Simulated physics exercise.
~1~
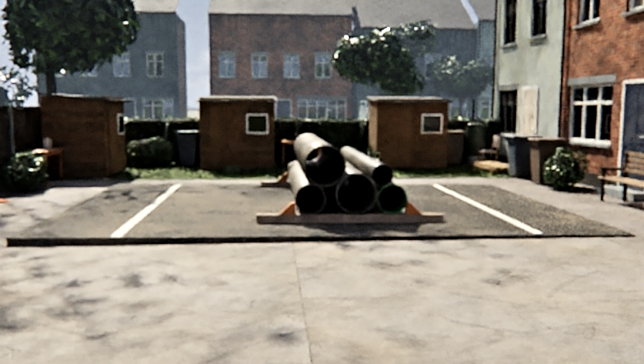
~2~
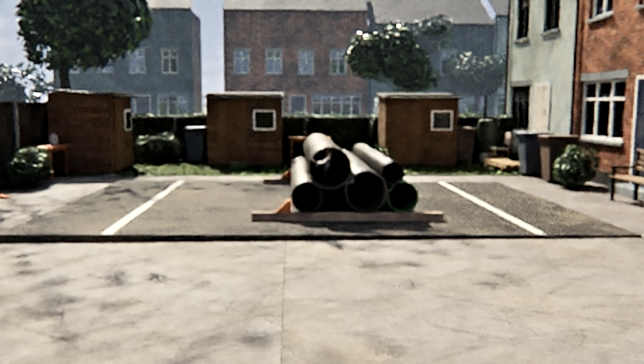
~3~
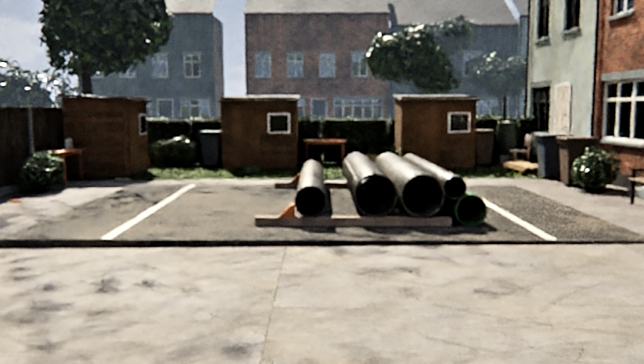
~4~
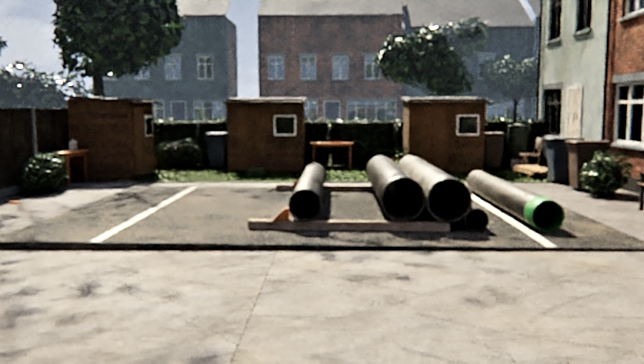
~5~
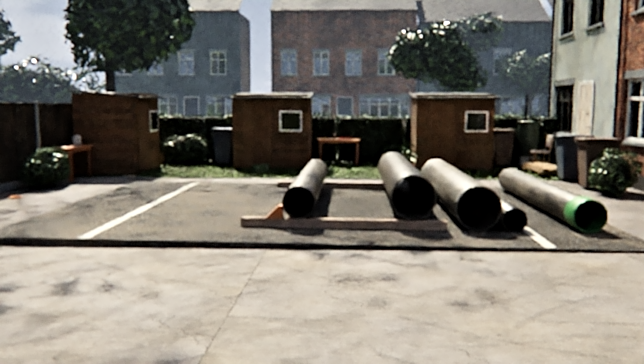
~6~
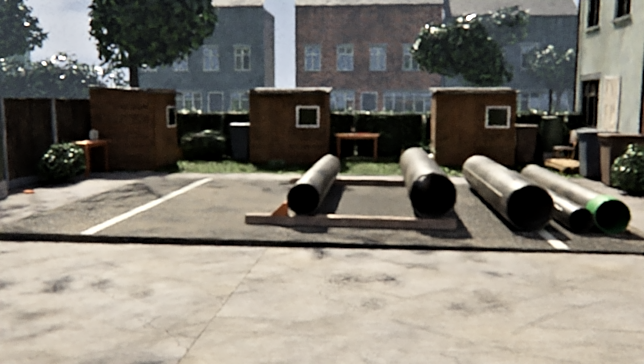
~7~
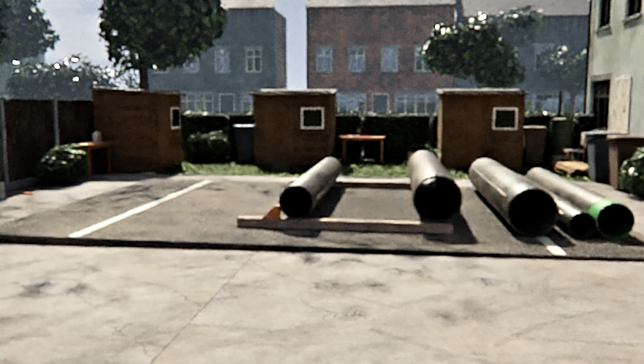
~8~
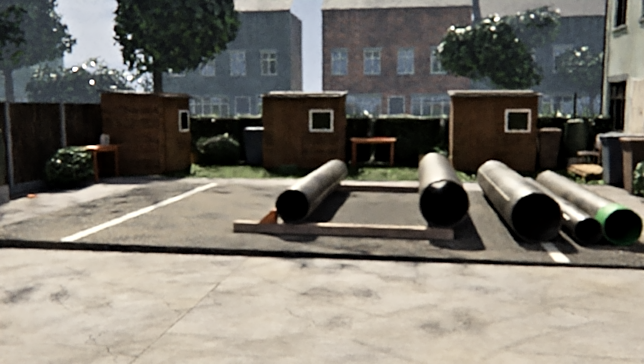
Stacked pipes collapsing and rolling right across a paved yard, a green-marked one ending past the right white line beside others.
